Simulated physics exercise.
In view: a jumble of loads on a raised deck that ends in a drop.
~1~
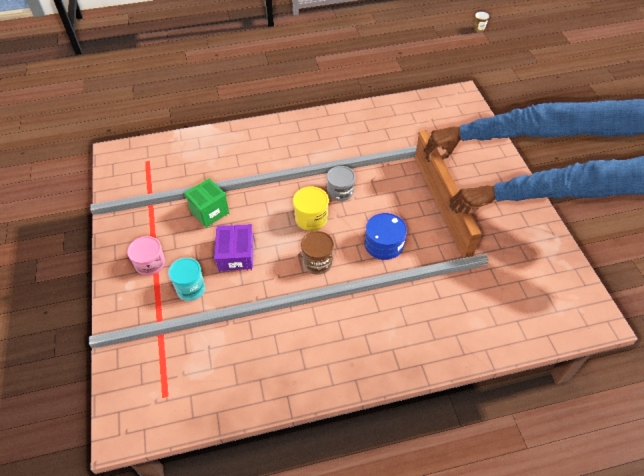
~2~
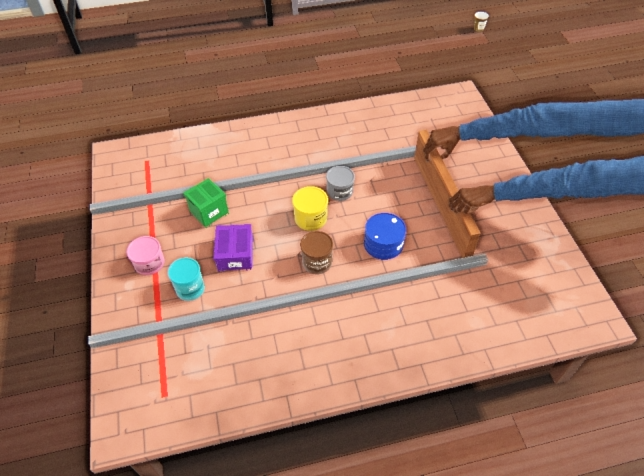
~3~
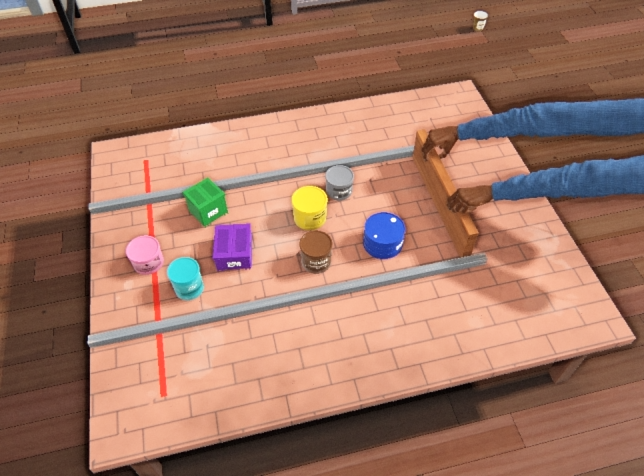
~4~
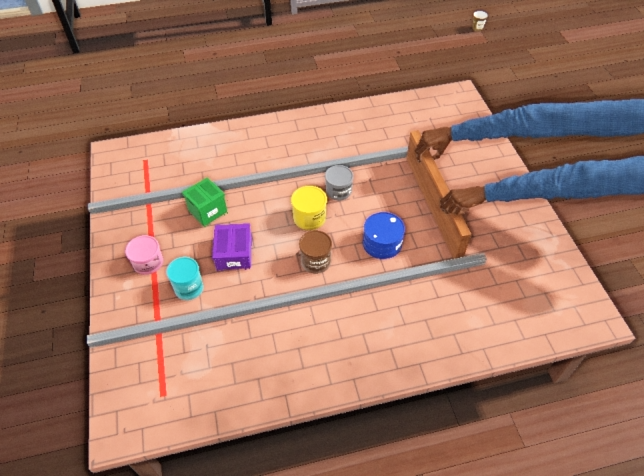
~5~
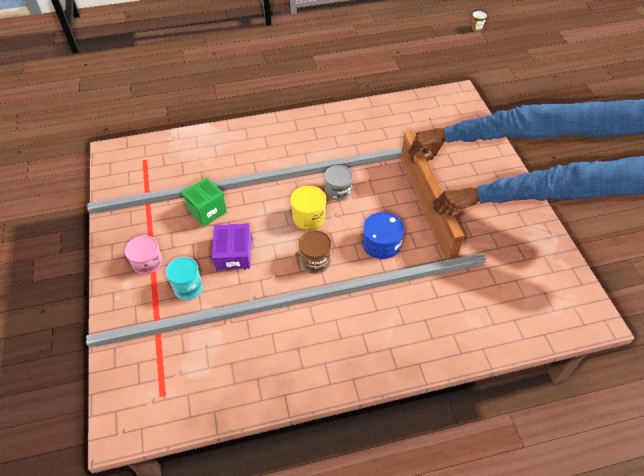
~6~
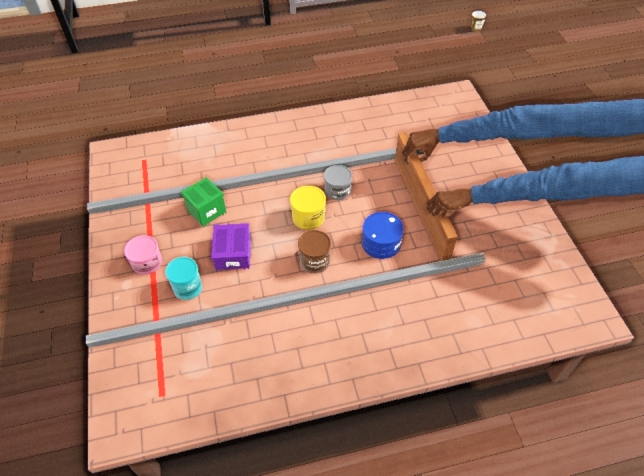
A wooden plank, gripped by two hands in blue sleeves, starts at the right end of two grey rails on a tabletop and slides a short way left. It draws closer to a blue canister, while the other colourful containers, including a pink pail by the red tape, stay in place.
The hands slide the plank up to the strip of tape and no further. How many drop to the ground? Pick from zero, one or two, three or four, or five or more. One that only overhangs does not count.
In the end the number that fall off is one or two.
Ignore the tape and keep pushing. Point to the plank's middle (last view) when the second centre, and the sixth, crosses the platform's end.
Its middle is around (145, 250) and later (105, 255).
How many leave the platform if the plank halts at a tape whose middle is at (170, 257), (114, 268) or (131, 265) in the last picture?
In that order 0, 4 and 4.
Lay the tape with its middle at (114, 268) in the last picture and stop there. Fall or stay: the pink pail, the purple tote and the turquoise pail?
The pink pail goes over; the purple tote tumbles off; the turquoise pail tumbles off.
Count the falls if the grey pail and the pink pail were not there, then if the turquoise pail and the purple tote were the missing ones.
0 in the first case, 0 in the second.
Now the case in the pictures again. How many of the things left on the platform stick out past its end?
Overhanging: 3.
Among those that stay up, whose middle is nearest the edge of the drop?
The turquoise pail ends nearest.
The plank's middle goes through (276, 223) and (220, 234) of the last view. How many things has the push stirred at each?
5 and 8.
A little later, none off yet; pink pail at rest near (144, 255); turquoise pail at rest near (185, 279); green tote at rest near (205, 203).
Next, none off yet; pink pail at rest near (144, 255); turquoise pail shifted a little near (173, 280); green tote shifted a little near (192, 206).
When it is over, the number that fall off is one or two; down, pink pail.
